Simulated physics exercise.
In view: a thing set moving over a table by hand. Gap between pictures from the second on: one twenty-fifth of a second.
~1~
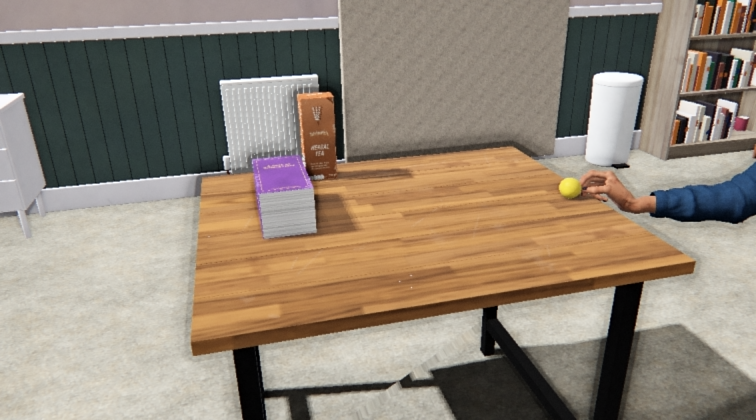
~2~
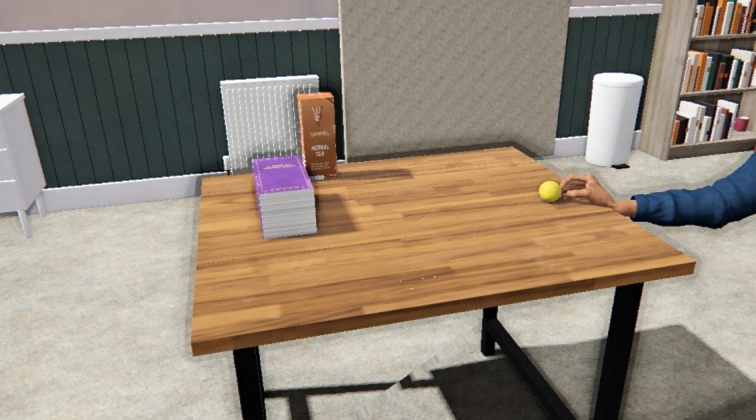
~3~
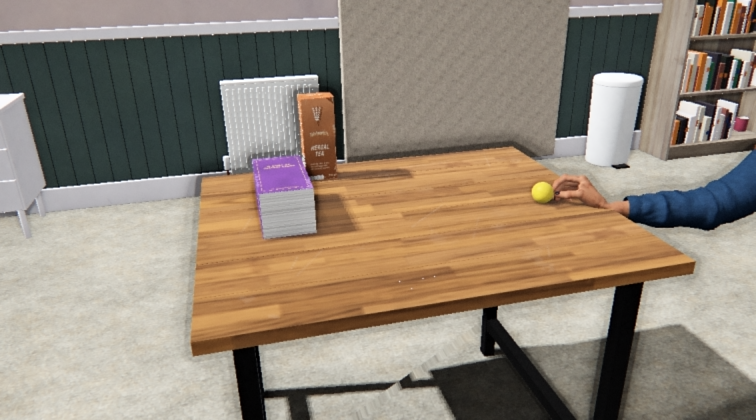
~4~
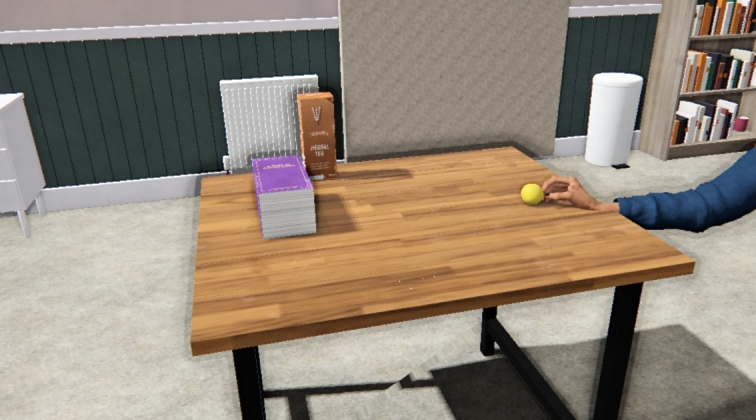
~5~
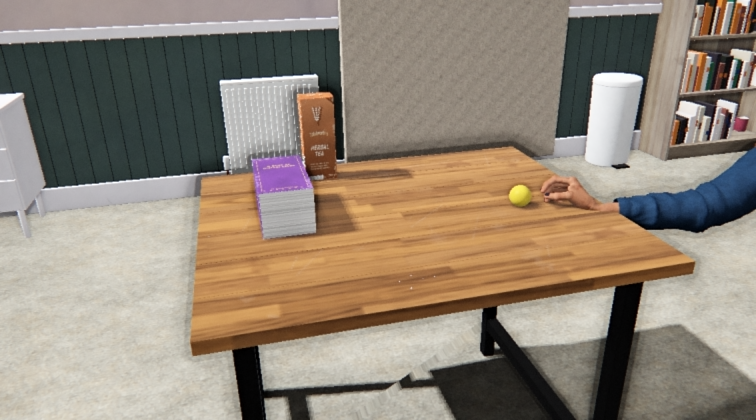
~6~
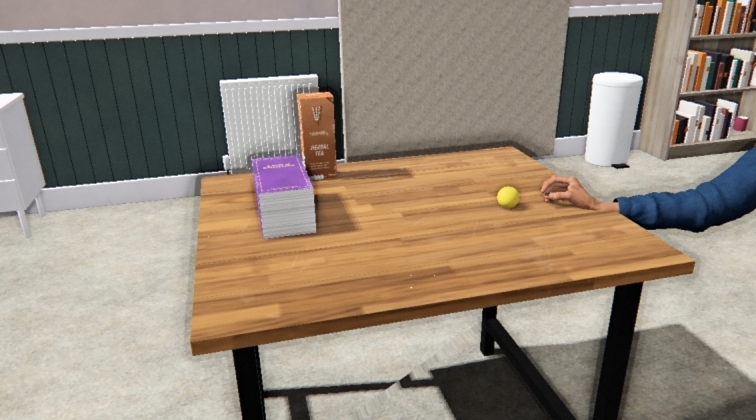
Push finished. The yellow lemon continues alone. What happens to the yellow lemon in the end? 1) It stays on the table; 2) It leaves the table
2, it leaves the table.
Then, 0.30 s later than the last frame, yellow lemon moved well along near (417, 212).
Then, 0.70 s later than the last frame, yellow lemon moved well along near (291, 231).
Then, 1.10 s later than the last frame, yellow lemon now off the table.
Then, 1.40 s later than the last frame, things are still on the move.
When it is over, off the table, yellow lemon.
